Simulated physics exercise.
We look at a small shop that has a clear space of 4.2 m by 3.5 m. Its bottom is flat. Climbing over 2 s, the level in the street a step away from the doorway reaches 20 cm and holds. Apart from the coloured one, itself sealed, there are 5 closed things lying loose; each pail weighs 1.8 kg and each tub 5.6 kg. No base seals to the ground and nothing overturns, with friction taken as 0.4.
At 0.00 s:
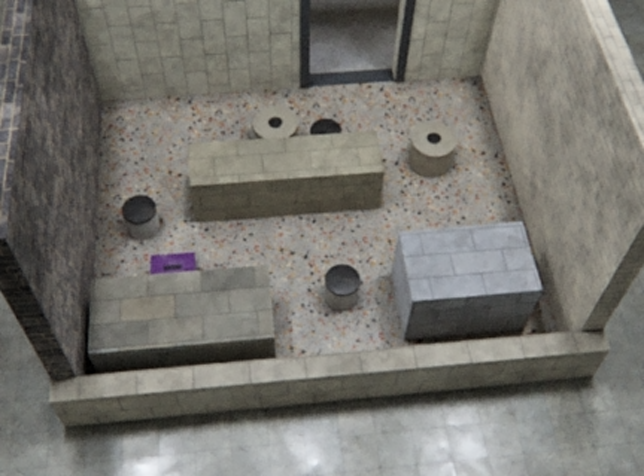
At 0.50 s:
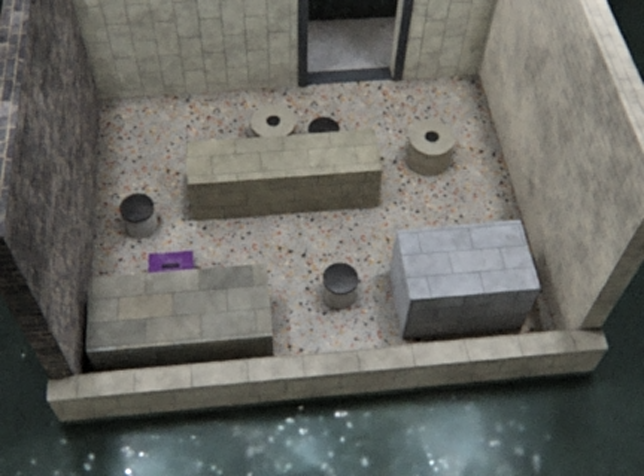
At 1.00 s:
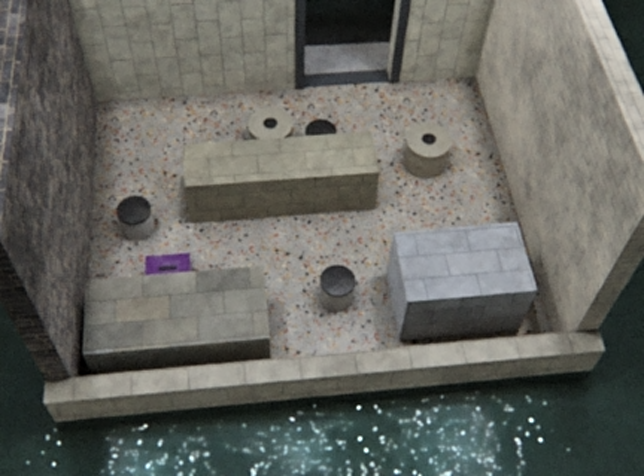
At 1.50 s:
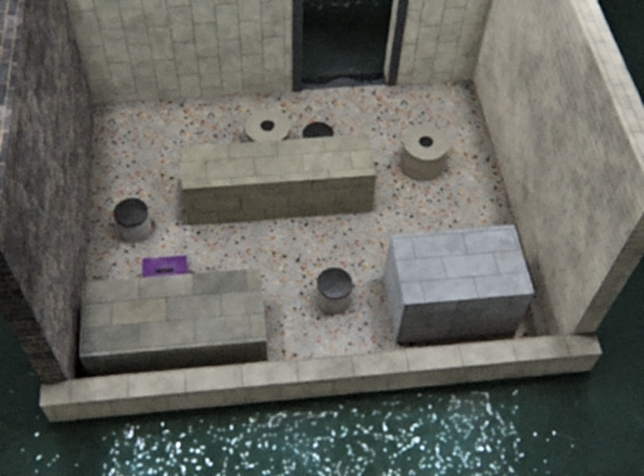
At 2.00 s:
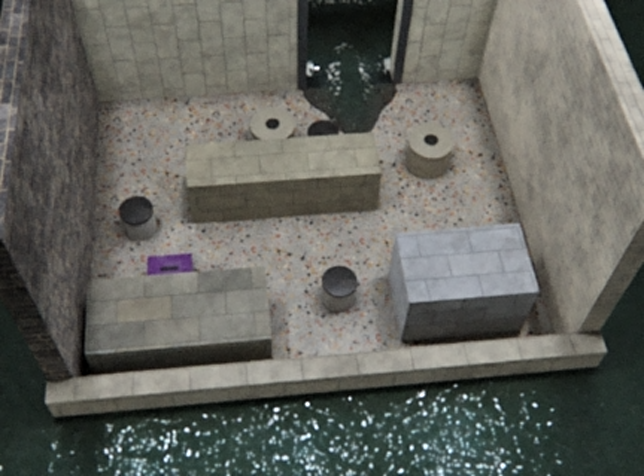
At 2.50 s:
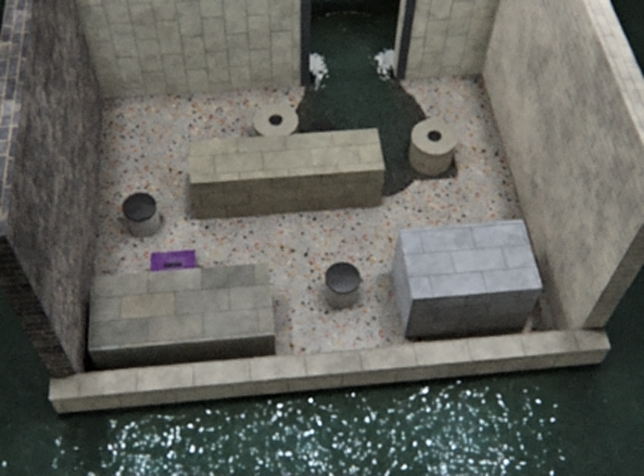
At the start, a small walled shop with blocks, round drums and a purple tote on its speckled floor stands on dry grey ground. Dark, glinting water covers the ground outside, then enters through the back doorway and spreads behind the long block, where a dark-topped drum disappears from view.
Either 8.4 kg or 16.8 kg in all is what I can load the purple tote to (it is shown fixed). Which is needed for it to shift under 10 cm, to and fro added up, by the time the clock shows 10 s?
Passing pick: Only the heavier.
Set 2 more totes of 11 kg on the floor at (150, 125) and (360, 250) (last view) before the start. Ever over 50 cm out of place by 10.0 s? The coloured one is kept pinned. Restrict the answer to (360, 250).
The shift ends up within the mark.
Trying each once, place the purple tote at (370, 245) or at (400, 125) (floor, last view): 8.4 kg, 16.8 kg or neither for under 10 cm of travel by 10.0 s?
Taking the two spots in turn, only the heavier keeps it, then neither keeps it.
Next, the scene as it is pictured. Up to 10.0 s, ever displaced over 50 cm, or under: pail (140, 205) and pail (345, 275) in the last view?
First below the mark, then above the mark.
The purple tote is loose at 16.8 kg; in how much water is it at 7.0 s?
Depth: Approx. 4 cm.
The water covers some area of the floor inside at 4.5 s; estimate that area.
About 7.5 m2 is covered.
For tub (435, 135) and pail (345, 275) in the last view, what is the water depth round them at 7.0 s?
10 and 3 cm.
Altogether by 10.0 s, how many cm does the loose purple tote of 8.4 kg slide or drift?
Close to 50 centimetres all told.
After 3.5 s the purple tote would be 0 cm from its start with 8.4 kg and 0 cm from its start with 16.8 kg; 0 cm of water round it then.
After 4.5 s the purple tote would be 0 cm from its start with 8.4 kg and 0 cm from its start with 16.8 kg; 0 cm of water round it then.
After 7.0 s the purple tote would be 0 cm from its start with 8.4 kg and 0 cm from its start with 16.8 kg; 4 cm of water round it then.
After 10.0 s the purple tote would be 45 cm from its start with 8.4 kg and 0 cm from its start with 16.8 kg; 9 cm of water round it then.
